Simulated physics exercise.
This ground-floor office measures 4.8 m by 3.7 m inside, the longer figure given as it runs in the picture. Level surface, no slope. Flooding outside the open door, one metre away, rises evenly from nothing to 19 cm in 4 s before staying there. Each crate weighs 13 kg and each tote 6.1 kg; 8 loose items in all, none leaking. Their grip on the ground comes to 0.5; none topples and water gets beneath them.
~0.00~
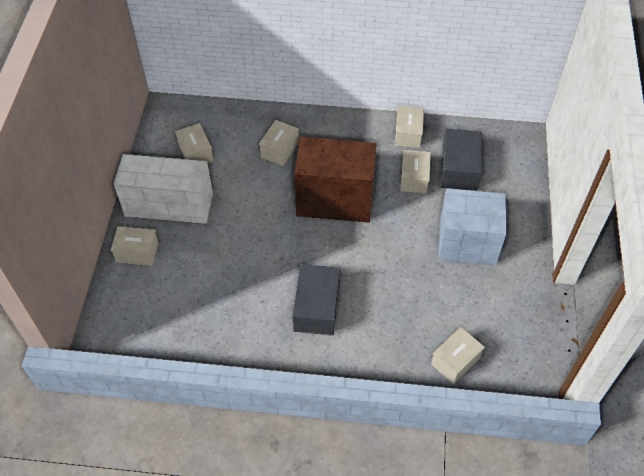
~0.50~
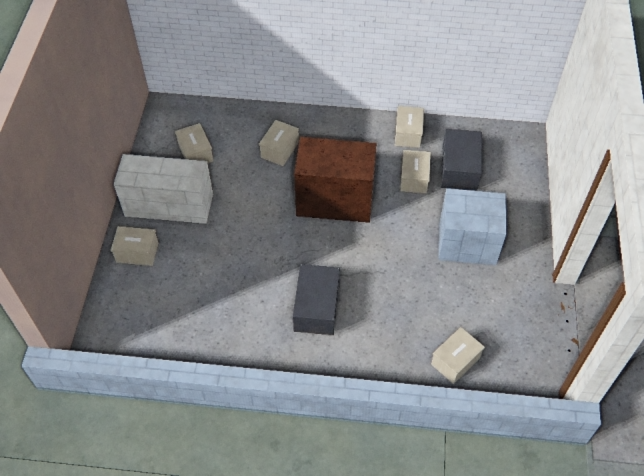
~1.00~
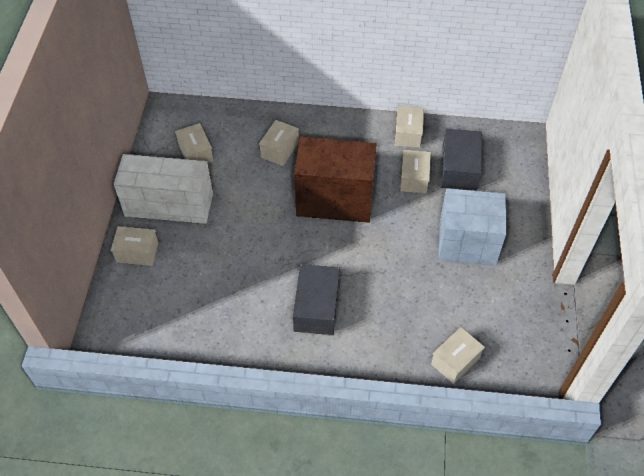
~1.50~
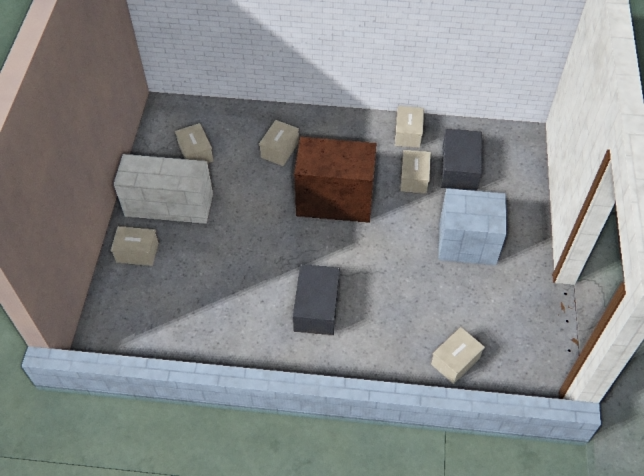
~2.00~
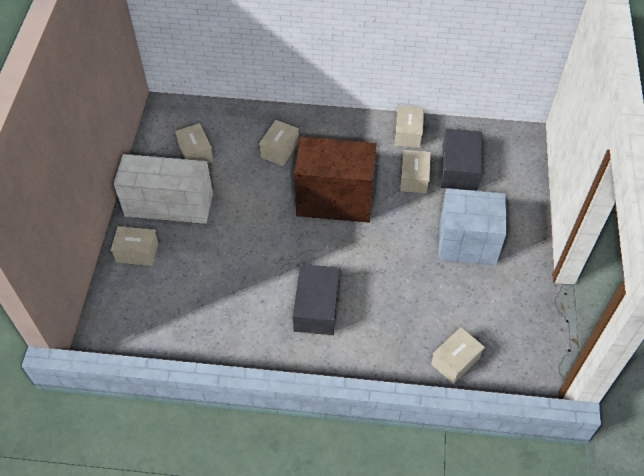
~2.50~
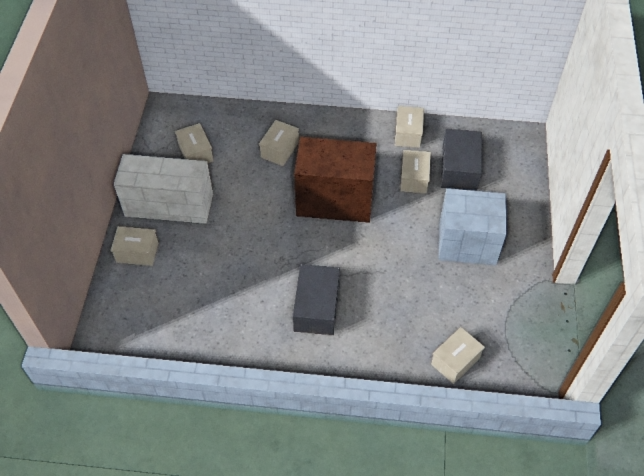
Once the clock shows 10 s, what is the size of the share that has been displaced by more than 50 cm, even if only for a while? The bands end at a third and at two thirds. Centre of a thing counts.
Few of them.
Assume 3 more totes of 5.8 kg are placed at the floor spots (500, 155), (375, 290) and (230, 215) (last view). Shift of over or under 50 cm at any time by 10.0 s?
Order as given - inside the limit, above the limit, above the limit.
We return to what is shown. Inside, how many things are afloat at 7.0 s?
0.
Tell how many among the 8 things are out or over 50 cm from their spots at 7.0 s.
The number by then is 2.
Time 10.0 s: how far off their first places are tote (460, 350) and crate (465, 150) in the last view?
350 cm, 0 cm.
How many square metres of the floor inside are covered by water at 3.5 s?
Some 2.0 m2 of it.
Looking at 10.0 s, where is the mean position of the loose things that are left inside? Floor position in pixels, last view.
Near (276, 190).
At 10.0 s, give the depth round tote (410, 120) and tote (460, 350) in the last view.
First roughly 2 cm, second roughly 14 cm.
After 3.5 s 0 of 8 are over 50 cm from their spots; 0 afloat.
After 4.5 s 1 of 8 are over 50 cm from their spots; 0 afloat.
After 7.0 s 2 of 8 are over 50 cm from their spots; 0 afloat.
After 10.0 s 2 of 8 are over 50 cm from their spots, and 2 have been at some point; 3 afloat.
